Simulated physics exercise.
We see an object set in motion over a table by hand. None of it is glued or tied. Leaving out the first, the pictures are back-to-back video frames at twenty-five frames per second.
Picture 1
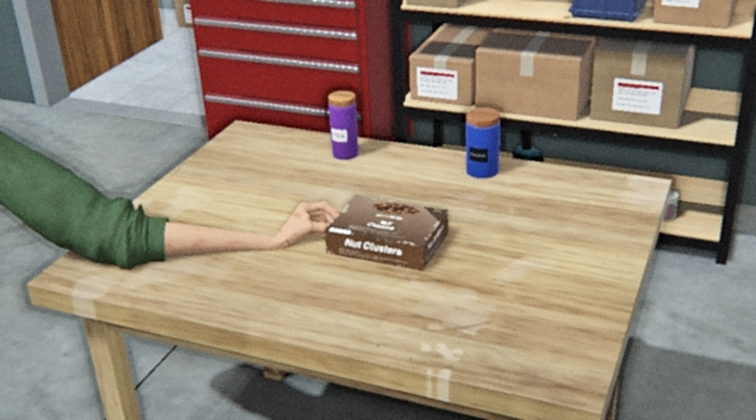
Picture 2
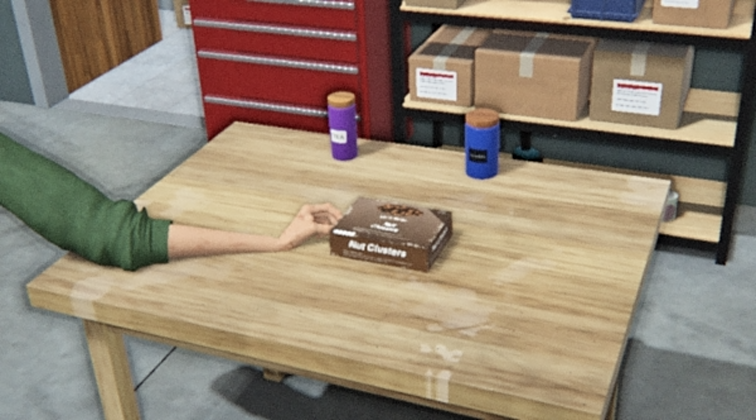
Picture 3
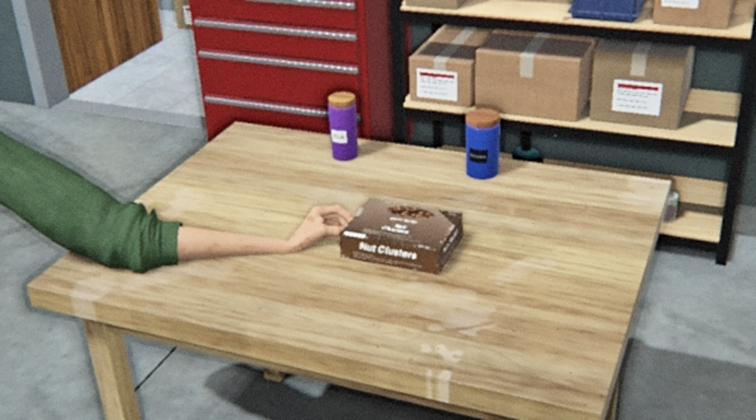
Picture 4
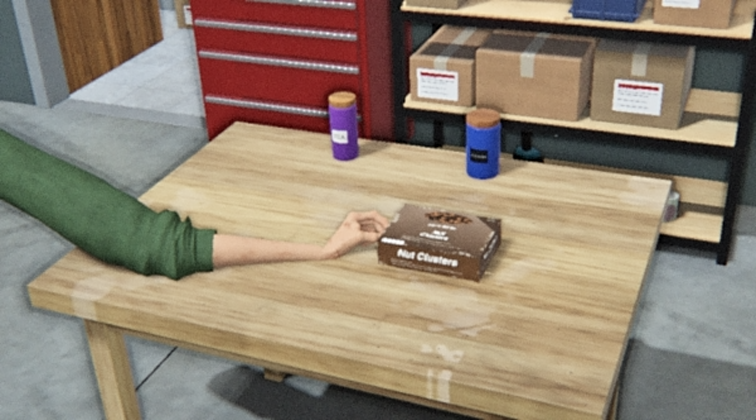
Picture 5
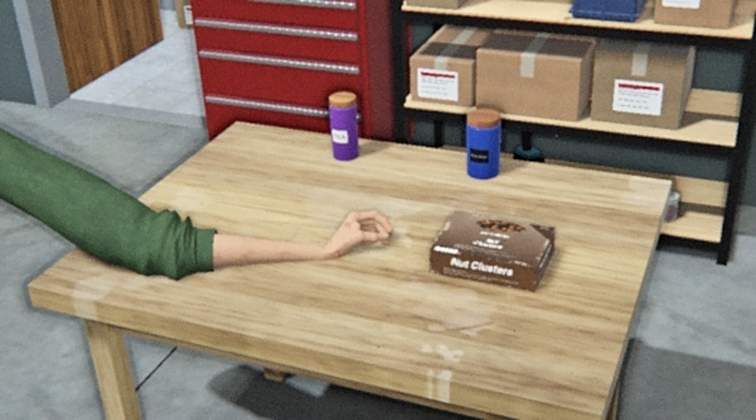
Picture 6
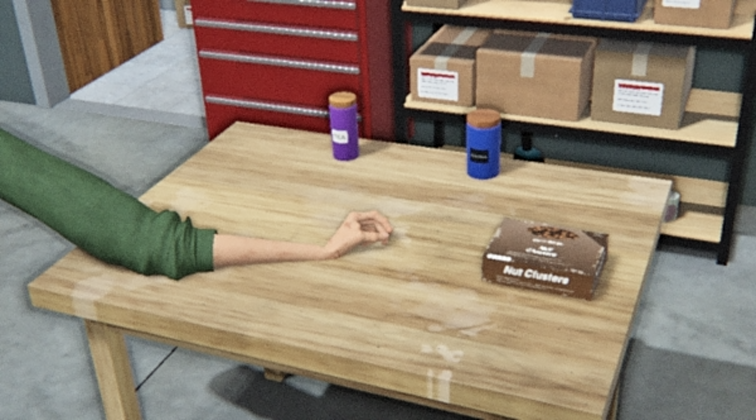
A hand pushes a brown Nut Clusters box, which slides right across the wooden table.
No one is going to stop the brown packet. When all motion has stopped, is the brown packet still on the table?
Gone from the top.
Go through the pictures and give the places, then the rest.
In the first frame, under the hand; brown packet (388, 231).
In the second frame, under the hand; brown packet (392, 233).
In the third frame, under the hand; brown packet (402, 235).
In the fourth frame, brown packet (440, 241).
In the fifth frame, brown packet (493, 250) displaced a little.
In the sixth frame, brown packet (546, 258) displaced about its own width.
Then, 0.10 s past the last view, brown packet now off the table.
Then, 0.30 s past the last view, things are still on the move.
Then, 0.50 s past the last view, as before.
Finally, off the table, brown packet.
